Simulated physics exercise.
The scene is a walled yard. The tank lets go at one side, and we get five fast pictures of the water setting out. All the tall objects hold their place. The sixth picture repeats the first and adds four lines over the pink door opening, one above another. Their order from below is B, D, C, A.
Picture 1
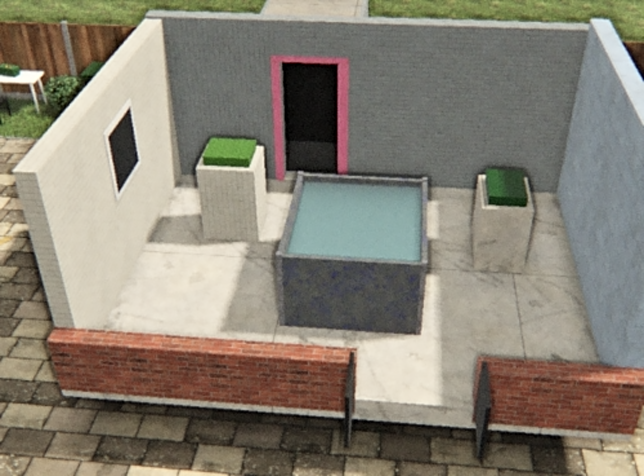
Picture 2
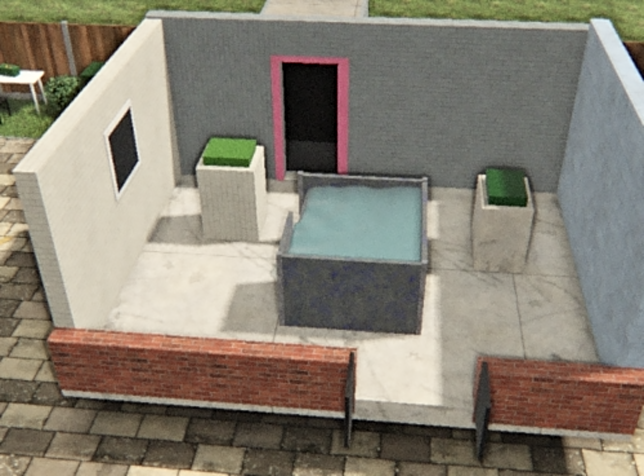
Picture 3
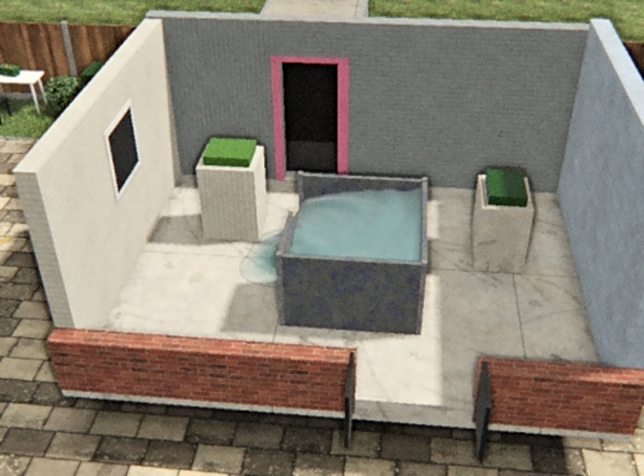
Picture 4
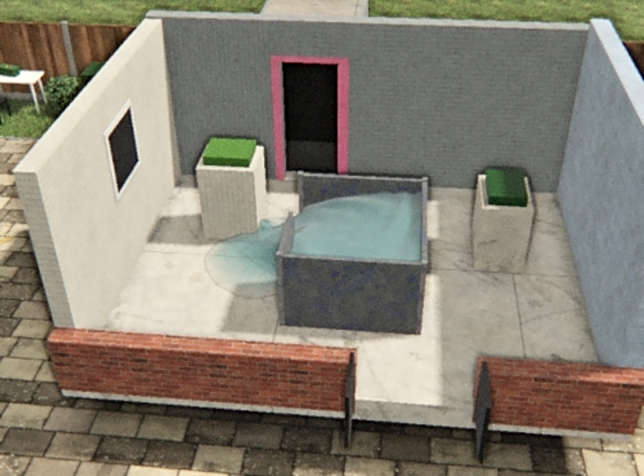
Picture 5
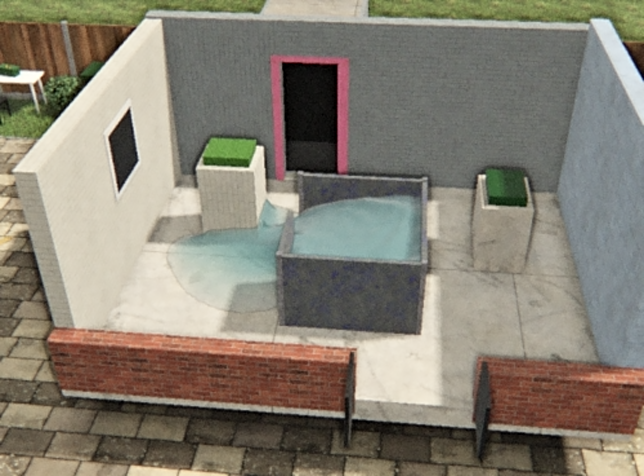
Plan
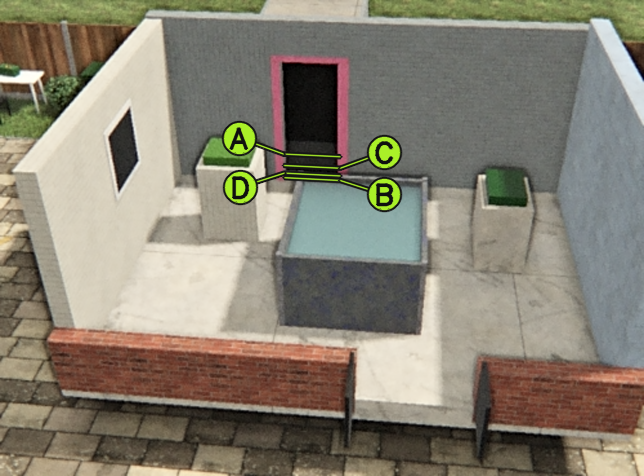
A walled yard holds a tank whose water sloshes, then pours out leftward across the pale ground.
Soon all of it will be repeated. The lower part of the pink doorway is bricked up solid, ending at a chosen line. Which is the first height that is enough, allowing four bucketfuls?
That is line C.
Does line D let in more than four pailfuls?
Yes, it does.
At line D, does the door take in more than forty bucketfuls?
No, it does not.
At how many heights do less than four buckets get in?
Two of the four.
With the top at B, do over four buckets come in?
Yes, that goes wrong.
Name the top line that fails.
It is D.
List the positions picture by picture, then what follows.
The first picture shows water in the tank at rest, its middle at (357, 220); foot of the pink doorway at (312, 181); open gate at (418, 349).
In the second picture, water covers 1 % of the ground, its front hidden from here.
The third picture shows front seen at (248, 271), 3 % of the ground wet.
The fourth picture shows front seen at (211, 263), 7 % of the ground wet.
The fifth picture shows front seen at (175, 245), 12 % of the ground wet.
On the marked copy, A at (311, 155); B at (312, 179); C at (312, 166); D at (312, 174); from the bottom up B, D, C, A.
If A is chosen, nothing gets over.
If B is chosen, dozens of bucketfuls pour in.
If C is chosen, a splash gets over, under a bucket.
If D is chosen, about 12 bucketfuls get in.
